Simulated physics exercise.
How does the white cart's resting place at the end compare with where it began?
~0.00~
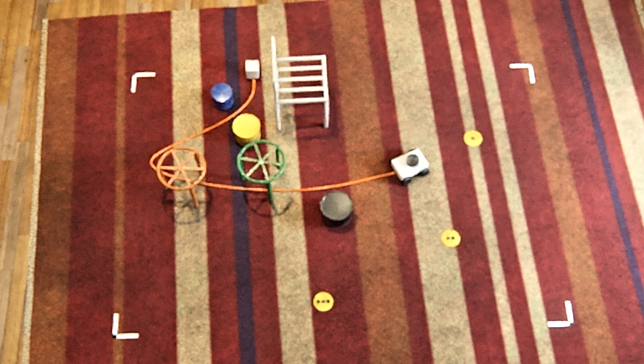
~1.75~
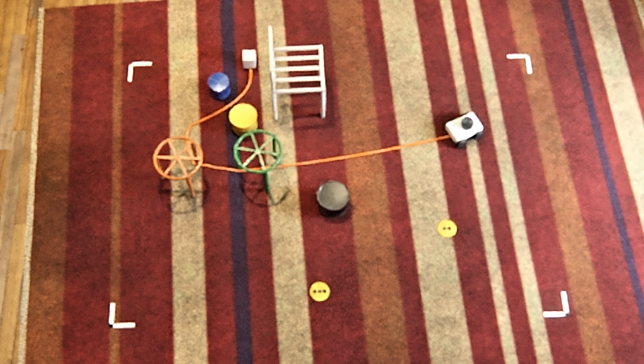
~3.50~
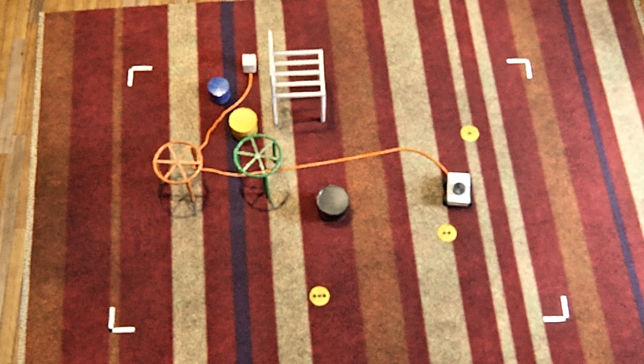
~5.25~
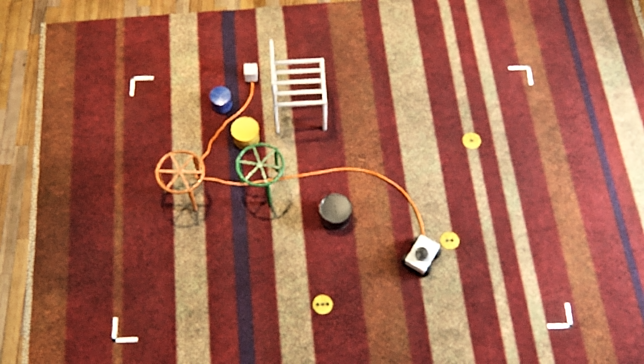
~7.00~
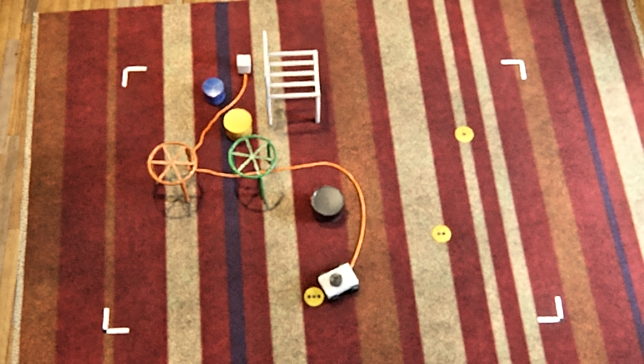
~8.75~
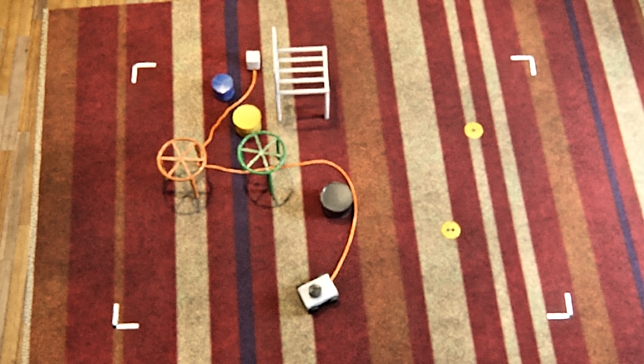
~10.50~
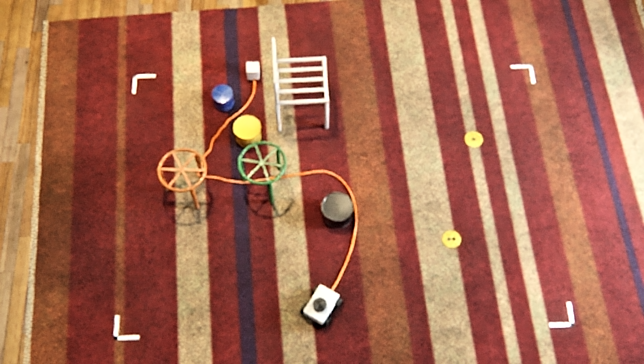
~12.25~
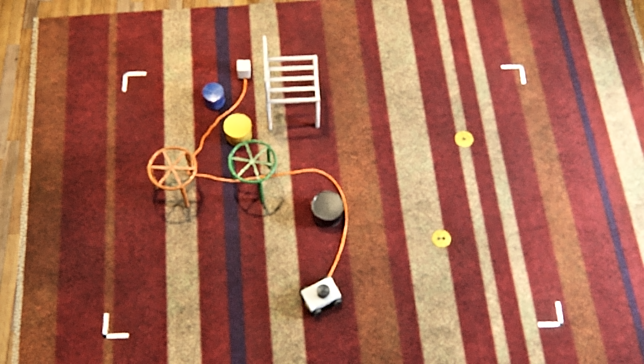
It began to the right of the black bin, slightly higher up, and it ended farther left and lower down, just below the bin.
